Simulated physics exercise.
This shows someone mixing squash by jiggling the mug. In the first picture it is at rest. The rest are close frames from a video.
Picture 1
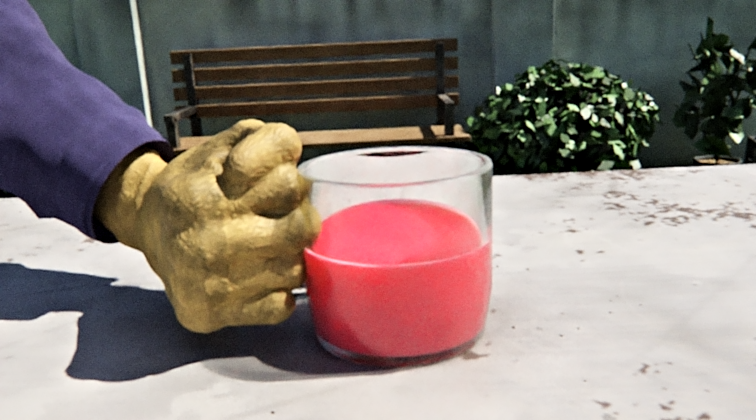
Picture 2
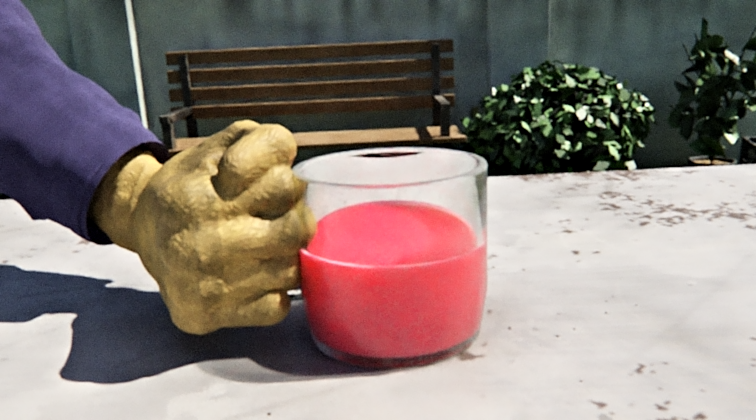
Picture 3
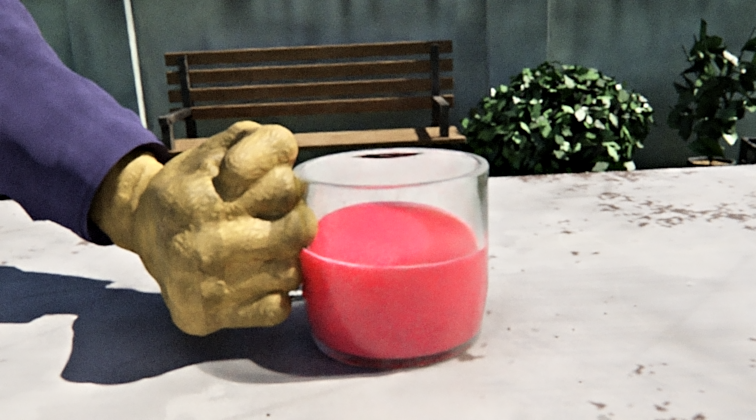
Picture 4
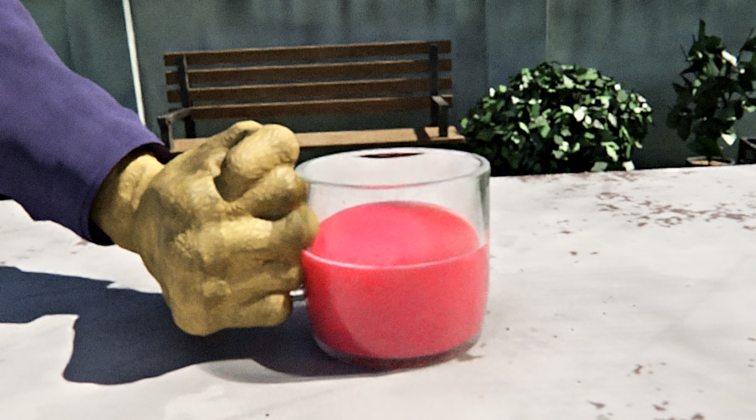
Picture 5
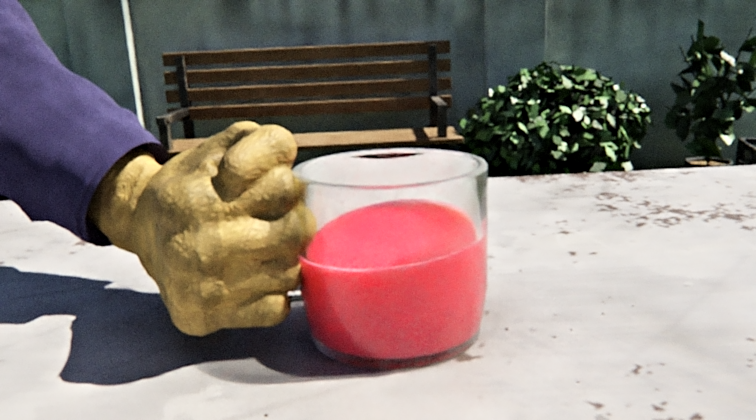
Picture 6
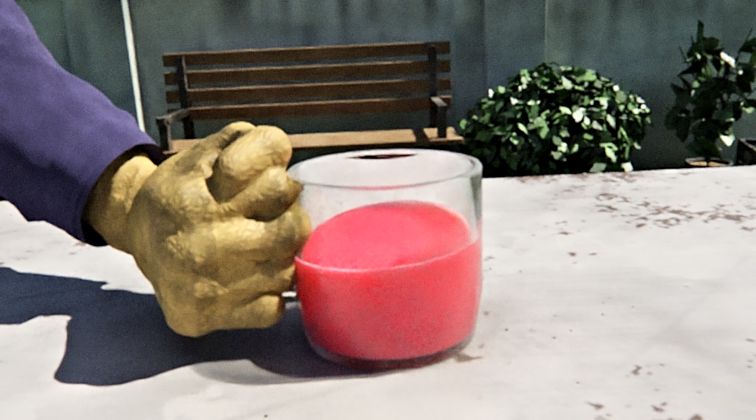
In the video, a yellowish hand in a purple sleeve grips a glass mug about half full of pink-red liquid on a pale table and jiggles it slightly, the liquid's surface staying about level, then rising a little on the right.
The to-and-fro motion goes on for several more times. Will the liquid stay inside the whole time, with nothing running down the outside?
It lets none out.
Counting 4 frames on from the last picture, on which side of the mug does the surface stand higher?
Answer: On the right half.
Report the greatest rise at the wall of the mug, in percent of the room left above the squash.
About 50 percent.
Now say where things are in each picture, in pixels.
Mug (397, 241) about half full; at rest, in the first picture.
Mug about half full, surface at (391, 237); surface about level, in the second picture.
Mug (392, 243) about half full; surface about level, in the third picture.
Mug about half full, surface at (395, 237); surface about level, in the fourth picture.
Mug (392, 243) about half full; surface a little higher on the right, in the fifth picture.
Mug about half full, surface at (386, 239); surface a little higher on the right, in the sixth picture.
Shortly, the highest wave so far climbs under half way to the rim.
At the finish, the highest wave so far climbs under half way to the rim; nothing has left it.
